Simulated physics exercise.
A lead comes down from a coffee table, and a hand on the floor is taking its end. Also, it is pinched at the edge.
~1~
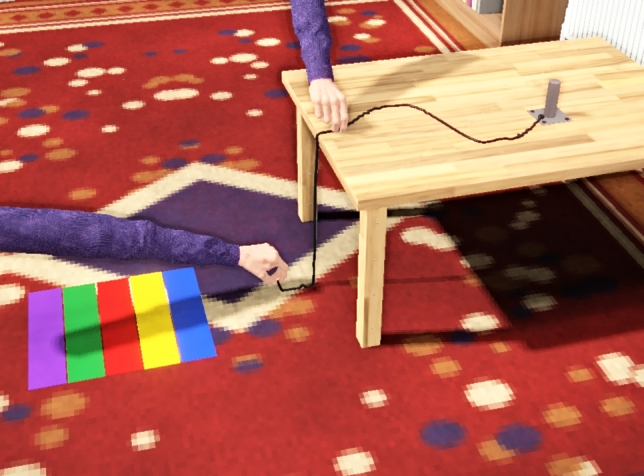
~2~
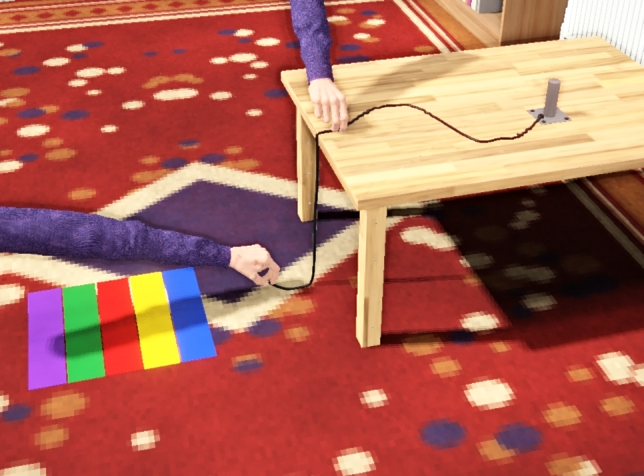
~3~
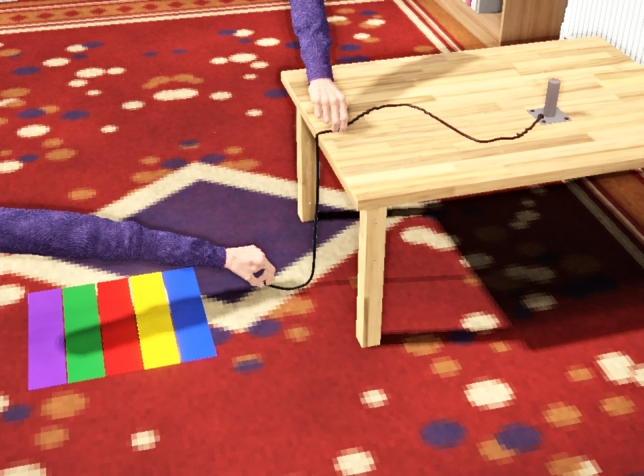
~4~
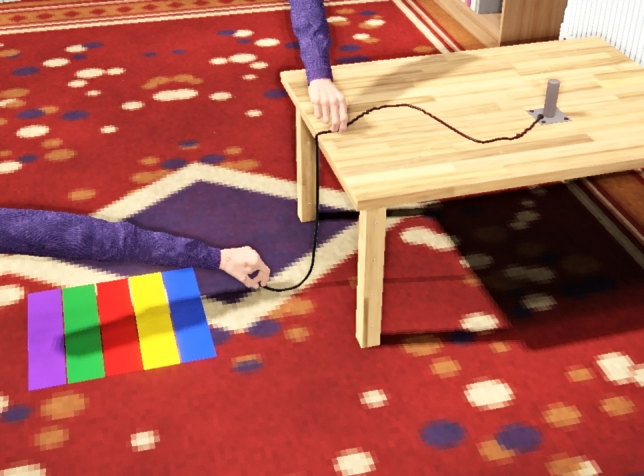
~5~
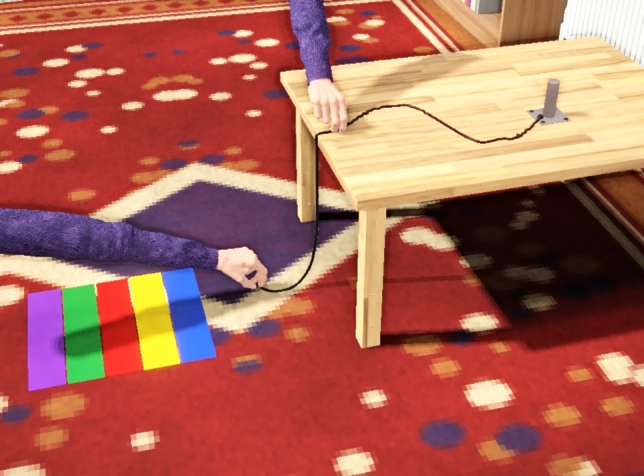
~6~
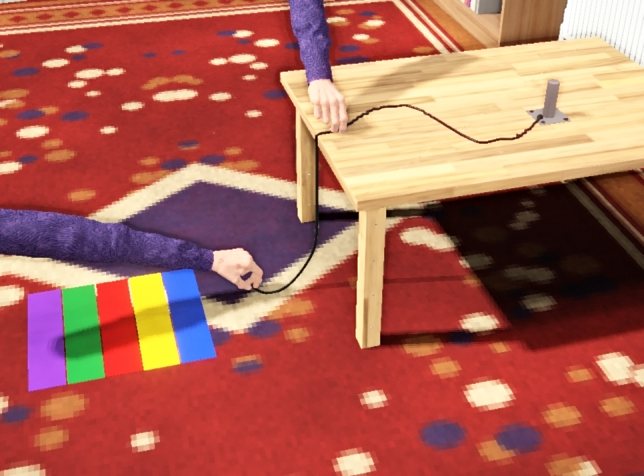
The footage shows one hand pinching a black lead at the edge of a wooden coffee table while another, low over a patterned red rug, draws the lead's end slightly left, near a strip of coloured bands.
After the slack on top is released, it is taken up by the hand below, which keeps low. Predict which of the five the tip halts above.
I expect it over the purple strip.
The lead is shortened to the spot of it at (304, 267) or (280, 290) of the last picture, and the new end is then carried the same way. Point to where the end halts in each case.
First try: Near (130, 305). Second try: Near (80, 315).
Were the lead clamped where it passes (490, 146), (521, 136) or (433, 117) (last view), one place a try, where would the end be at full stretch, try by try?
Estimated pixels in sequence: (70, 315), (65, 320) and (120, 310).
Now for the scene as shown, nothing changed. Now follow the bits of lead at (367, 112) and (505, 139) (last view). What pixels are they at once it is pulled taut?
Roughly at (296, 155), and the other roughly at (469, 124).
Early on, end near (116, 309); over red.
Midway, end near (69, 317); over green.
At the end of the slack, end near (40, 322); over purple. It gets as far as the purple strip.
